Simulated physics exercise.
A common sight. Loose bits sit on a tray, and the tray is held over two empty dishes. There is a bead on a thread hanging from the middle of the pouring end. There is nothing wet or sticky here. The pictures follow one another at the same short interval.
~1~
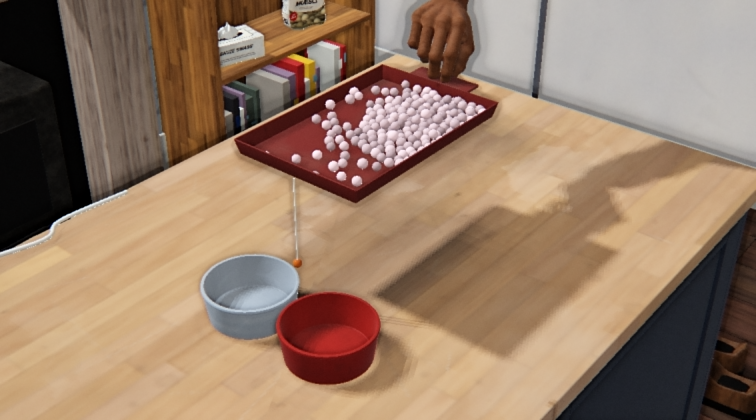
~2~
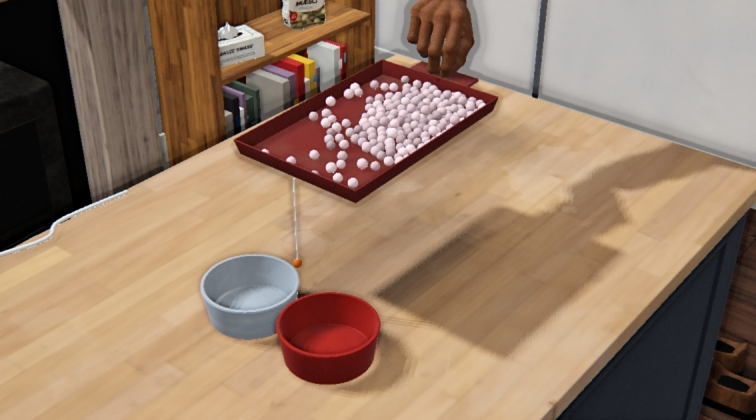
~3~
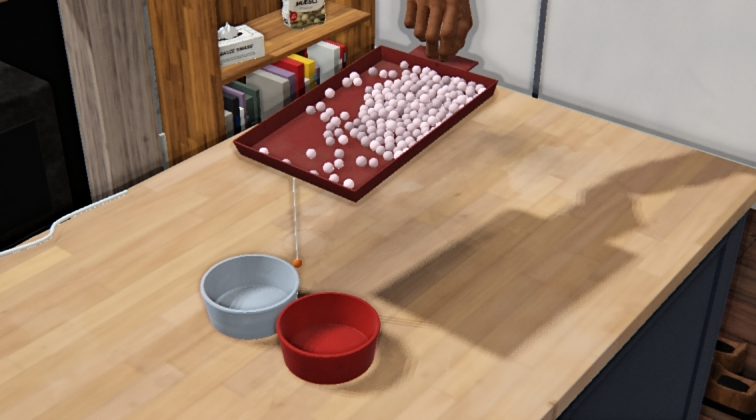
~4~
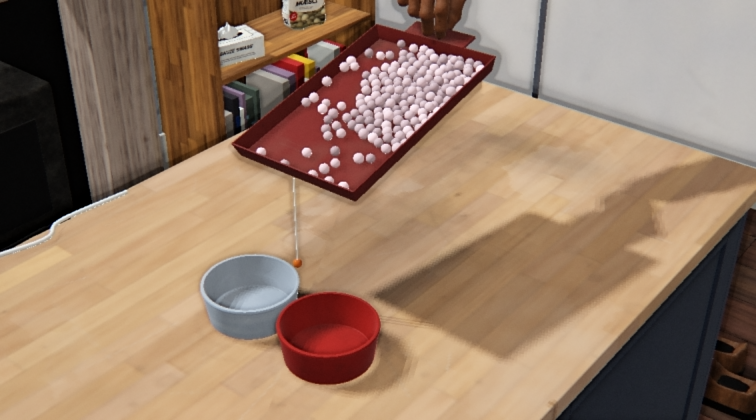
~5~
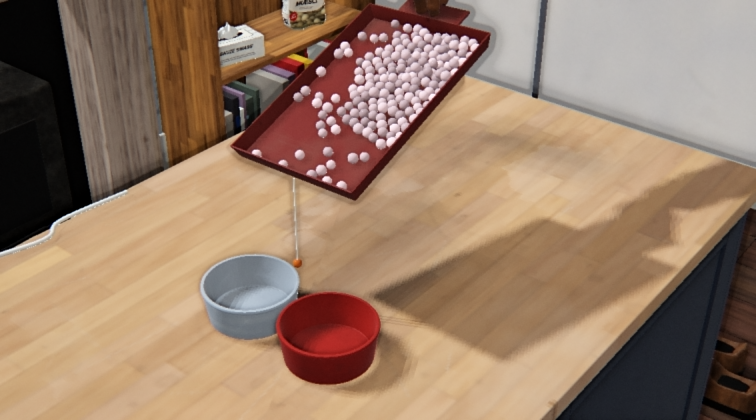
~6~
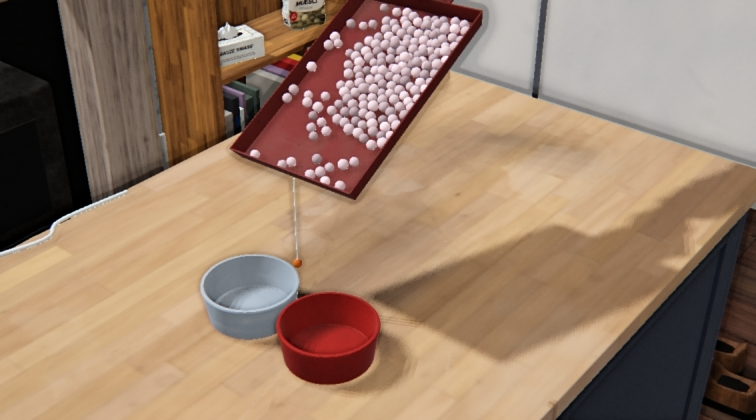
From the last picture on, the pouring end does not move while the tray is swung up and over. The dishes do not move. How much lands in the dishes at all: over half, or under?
So the dishes mostly fail at catching it, really.
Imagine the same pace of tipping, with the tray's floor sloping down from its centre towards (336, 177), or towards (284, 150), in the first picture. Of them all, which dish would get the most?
In the first case it's the one on the right, in the second the one on the left.
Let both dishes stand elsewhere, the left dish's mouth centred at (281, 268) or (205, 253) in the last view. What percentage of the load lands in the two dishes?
You'd get 10 in a hundred the first time and 40 in a hundred the second.
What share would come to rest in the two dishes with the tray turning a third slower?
Expected result: Around 70 per cent.
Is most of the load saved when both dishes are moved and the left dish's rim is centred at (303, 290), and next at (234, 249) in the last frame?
At place one not up to half; at place two not up to half.
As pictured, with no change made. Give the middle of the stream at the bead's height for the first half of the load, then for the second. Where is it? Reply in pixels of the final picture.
Earlier half at (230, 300), later half at (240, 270).
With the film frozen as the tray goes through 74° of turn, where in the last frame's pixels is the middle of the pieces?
The middle of the pieces lands at roughly (263, 186).
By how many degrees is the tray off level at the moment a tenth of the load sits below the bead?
Reading: Some 80°.
Soon after the last picture, tray tipped steeply; about half on the tray; a stray few in the left dish; a stray few outside both; about half in the air.
A little later, tray tipped past a quarter turn; a stray few on the tray; a small part in the right dish; about a quarter in the left dish; about half outside both; about a quarter in the air.
Later still, tray tipped past a quarter turn; a small part in the right dish; about a quarter in the left dish; about two thirds outside both.
By the end, tray tipped past a quarter turn; a small part in the right dish; about a quarter in the left dish; about two thirds outside both.
